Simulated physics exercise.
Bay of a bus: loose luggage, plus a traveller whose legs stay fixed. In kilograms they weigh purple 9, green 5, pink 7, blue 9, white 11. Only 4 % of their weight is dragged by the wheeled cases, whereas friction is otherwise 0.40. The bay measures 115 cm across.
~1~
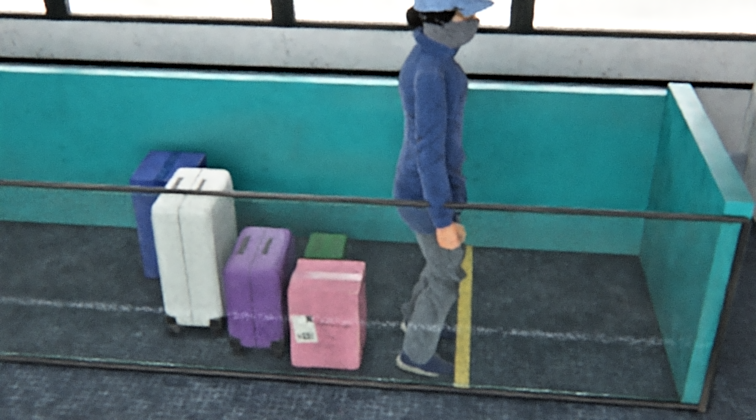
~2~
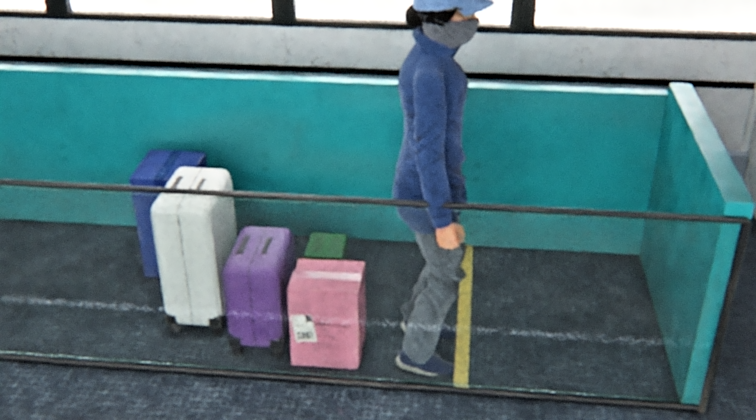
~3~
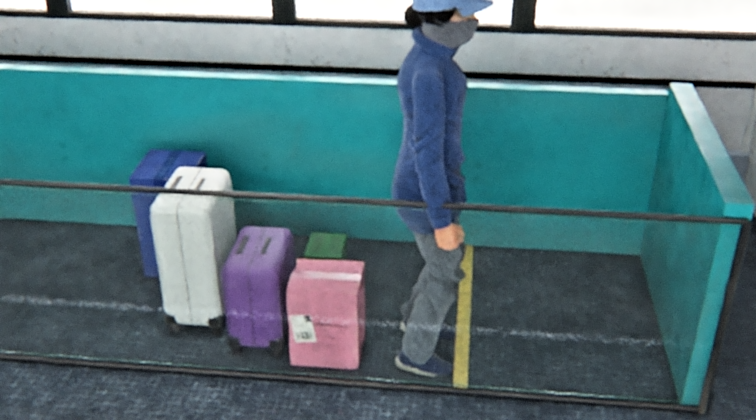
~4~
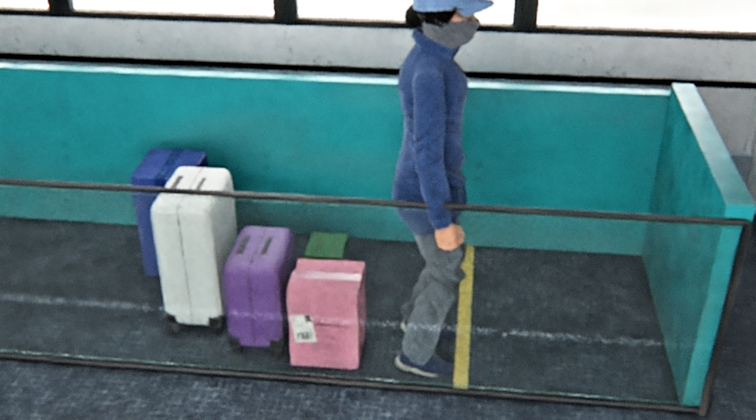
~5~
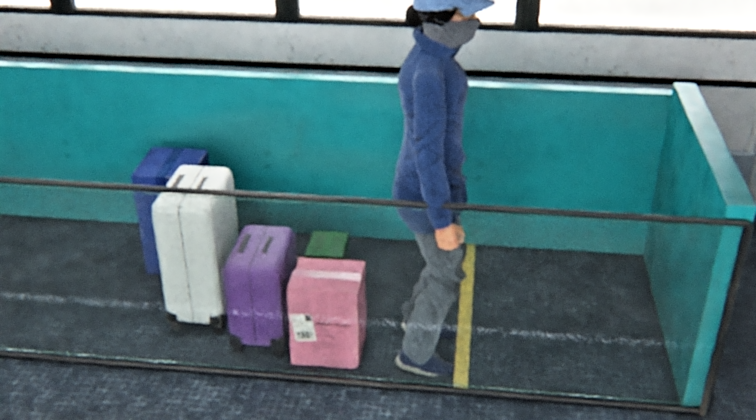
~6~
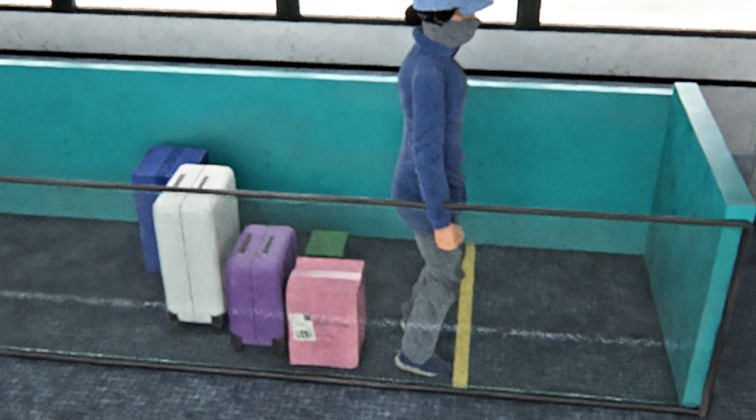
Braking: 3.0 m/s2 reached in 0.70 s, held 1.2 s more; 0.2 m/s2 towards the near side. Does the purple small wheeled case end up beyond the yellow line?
No.
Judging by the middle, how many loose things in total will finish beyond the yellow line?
I make it 0.
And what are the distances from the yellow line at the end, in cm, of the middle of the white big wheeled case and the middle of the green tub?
White big wheeled case: 50 cm short; green tub: 20 cm short.
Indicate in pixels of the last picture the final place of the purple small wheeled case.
It ends up near pixel (356, 270) in the last picture.
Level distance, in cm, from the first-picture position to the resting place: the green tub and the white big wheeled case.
I'd put the green tub at roughly 45 and the white big wheeled case at roughly 80.
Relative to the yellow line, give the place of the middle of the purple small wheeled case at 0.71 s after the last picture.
Short of it by around 65 cm.
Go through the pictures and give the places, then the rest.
Purple small wheeled case (263, 292), white big wheeled case (200, 252), in the first picture.
Purple small wheeled case (262, 291), white big wheeled case (199, 251), in the second picture.
Purple small wheeled case (262, 291), white big wheeled case (199, 251), in the third picture.
Purple small wheeled case (262, 291), white big wheeled case (200, 251), in the fourth picture.
Purple small wheeled case (263, 290), white big wheeled case (201, 249), in the fifth picture.
Purple small wheeled case (265, 289), white big wheeled case (202, 249), in the sixth picture.
Then, 0.31 s after the last picture the purple small wheeled case is 82 cm short of the yellow line, tilted 0°, near (279, 290) in the last picture's view; the white big wheeled case 110 cm short of the yellow line, tilted 0°.
Then, 0.71 s after the last picture the purple small wheeled case is 63 cm short of the yellow line, tilted 0°, near (321, 292) in the last picture's view.
Then, 1.21 s after the last picture the purple small wheeled case is 61 cm short of the yellow line, tilted 0°, near (329, 284) in the last picture's view.
At rest, purple small wheeled case stops short of the yellow line; green tub stops short of the yellow line; pink pack stops short of the yellow line; blue tall bag stops short of the yellow line; white big wheeled case stops short of the yellow line.
